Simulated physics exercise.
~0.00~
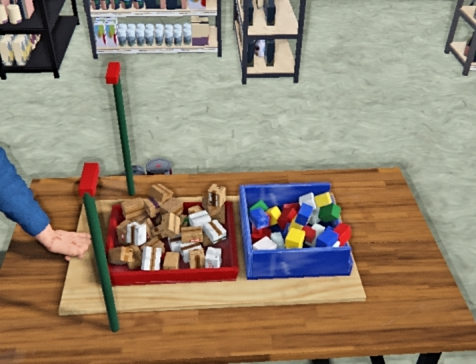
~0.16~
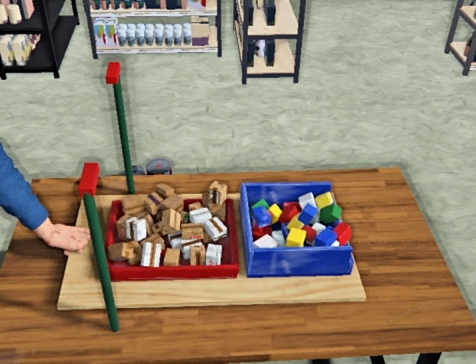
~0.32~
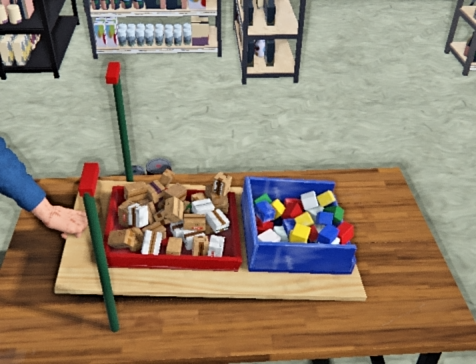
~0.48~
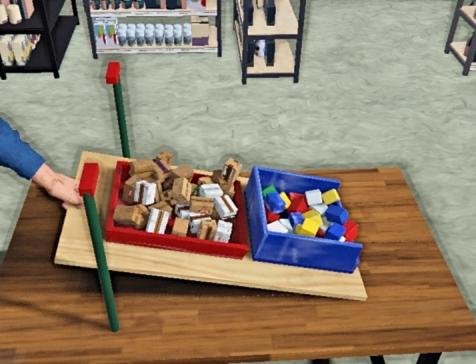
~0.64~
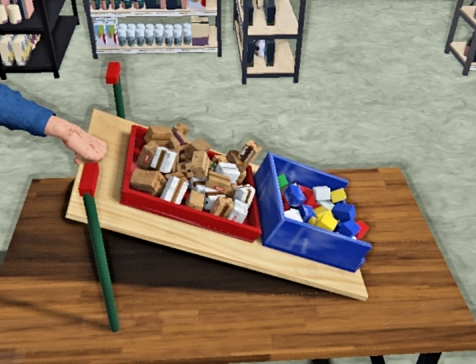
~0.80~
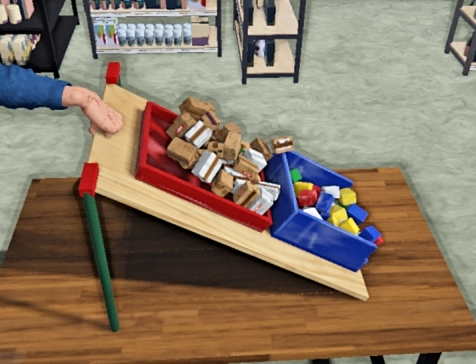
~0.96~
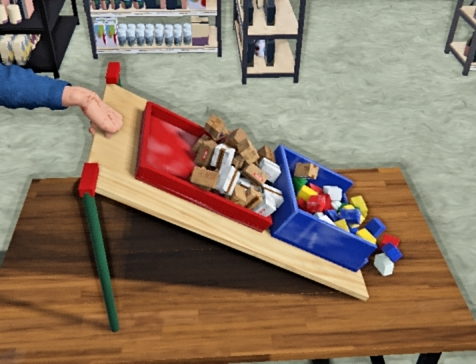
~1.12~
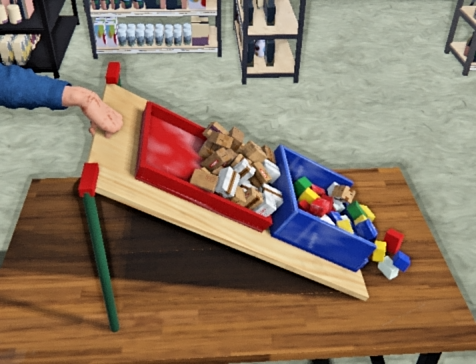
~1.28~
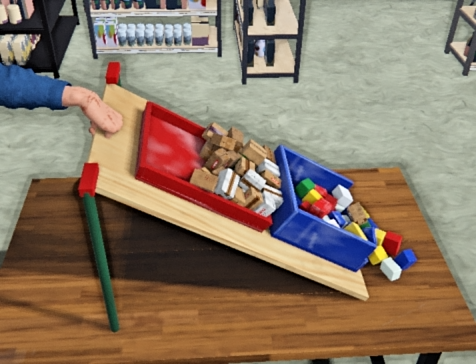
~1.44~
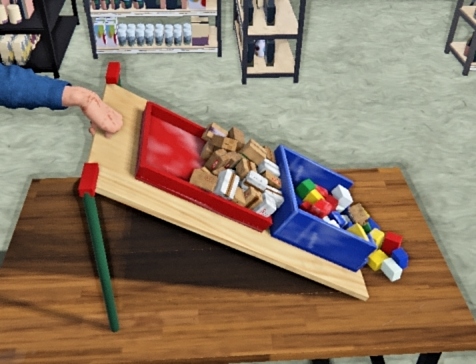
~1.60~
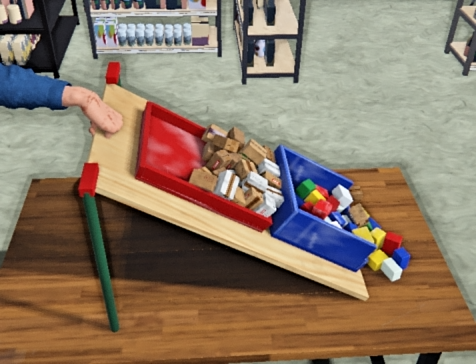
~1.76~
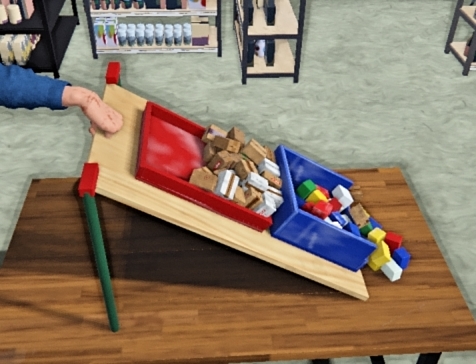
In a room with shelving along the back, a wooden table is seen from above and in front. On it lies a pale board holding a red container of brown and white parcels at left and a blue container of colourful bricks at right, beside two green posts with red tops. A hand at the left lifts the board's left end, tilting it steeply down to the right. The parcels slide toward the blue container, and a few bricks spill over its right side. The tilted board stays held, most parcels still bunched in the red container and bricks heaped beyond the blue one.
